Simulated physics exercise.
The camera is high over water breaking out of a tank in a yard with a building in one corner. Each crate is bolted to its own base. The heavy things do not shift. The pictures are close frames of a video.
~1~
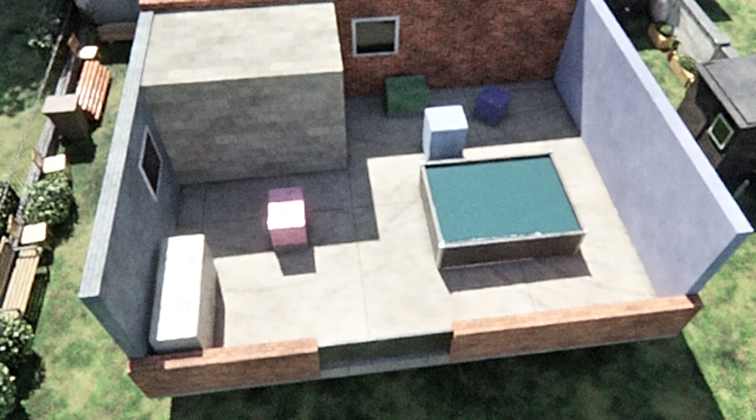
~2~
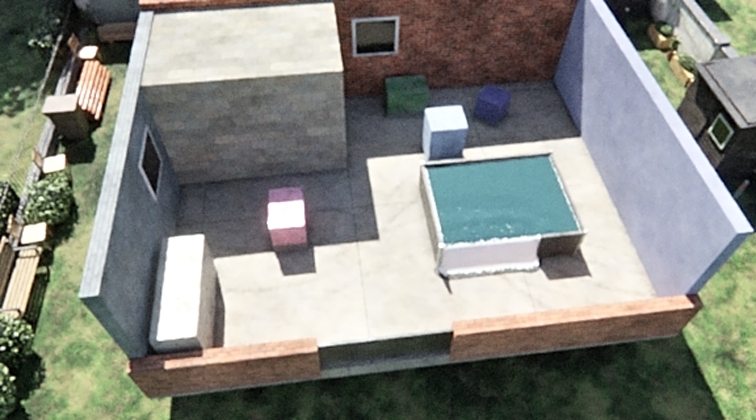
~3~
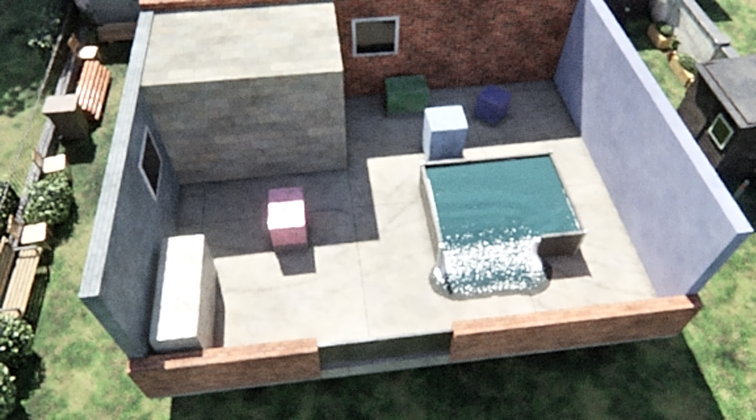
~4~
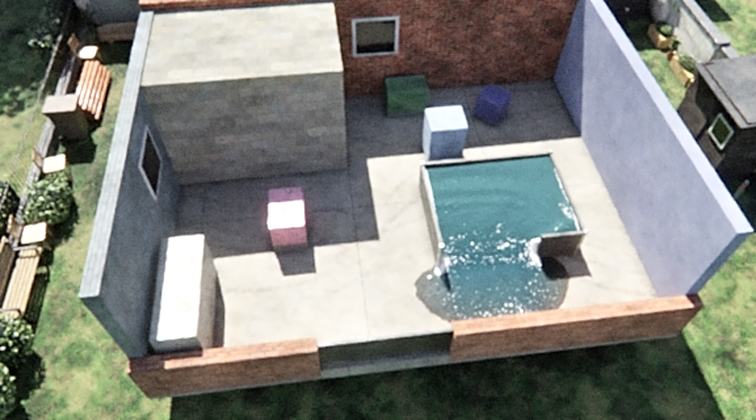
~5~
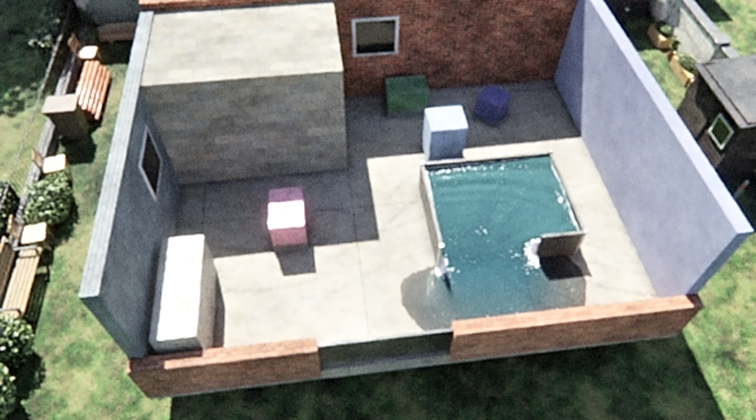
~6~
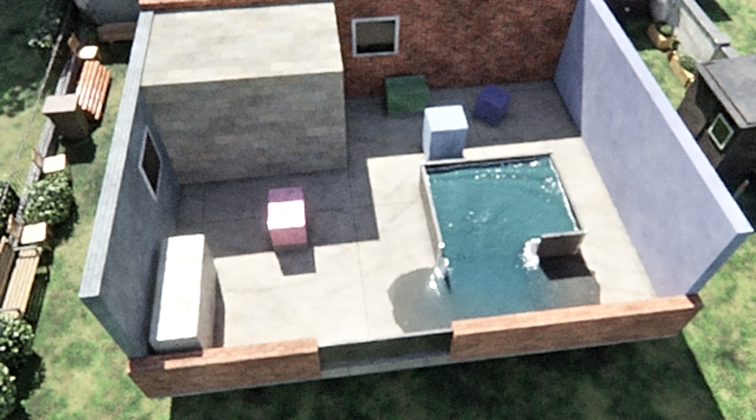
At the start, a tank of still teal water stands whole in a walled yard with a building in one corner. Water then breaks through the tank's near side, pours out in a white, foamy rush, and spreads across the paving to the low brick wall, fanning outward as the level inside lowers.
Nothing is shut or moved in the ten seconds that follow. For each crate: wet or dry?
The green crate gets wet; the blue crate gets wet; the pink crate stays dry.
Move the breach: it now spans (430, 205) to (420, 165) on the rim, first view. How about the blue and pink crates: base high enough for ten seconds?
One by one: Blue stays dry; pink takes water.
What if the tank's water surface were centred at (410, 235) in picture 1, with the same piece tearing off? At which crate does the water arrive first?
First comes the pink one.
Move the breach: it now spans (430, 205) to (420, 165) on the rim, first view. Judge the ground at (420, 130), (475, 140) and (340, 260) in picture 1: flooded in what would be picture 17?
In that order: Not flooded, not flooded, flooded.
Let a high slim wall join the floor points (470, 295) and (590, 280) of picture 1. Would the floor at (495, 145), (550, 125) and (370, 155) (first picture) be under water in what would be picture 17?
One after the other: Free of water, no water, not flooded.
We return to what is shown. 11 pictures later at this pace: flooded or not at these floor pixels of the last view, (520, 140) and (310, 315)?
In turn: No water, wet.
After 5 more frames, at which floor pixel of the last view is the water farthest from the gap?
Near (324, 356).
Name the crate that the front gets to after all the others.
That is the one in green.
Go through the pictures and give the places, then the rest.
In the first picture, the water tank at (499, 199) is whole and still.
In the second picture, the front is at (537, 261), out from the gap at (488, 255).
In the third picture, water pours out at (488, 256) and has run to (547, 271).
In the fourth picture, water pours out at (488, 256) and has run to (559, 296).
In the fifth picture, the front is at a hidden place, out from the gap at (488, 256).
In the sixth picture, the front is at a hidden place, out from the gap at (488, 256).
A moment on, water covers 15 % of the floor; the green crate not reached, the blue crate not reached, the pink crate not reached.
Next, water covers 30 % of the floor; the green crate not reached, the blue crate not reached, the pink crate not reached.
Then, water covers 50 % of the floor; the green crate not reached, the blue crate not reached, the pink crate water round its plinth.
Later, water covers 70 % of the floor; the green crate water round its plinth, the blue crate water round its plinth, the pink crate water round its plinth.
In the end, water covers 100 % of the floor; the green crate was topped, the blue crate was topped, the pink crate stayed above the water.
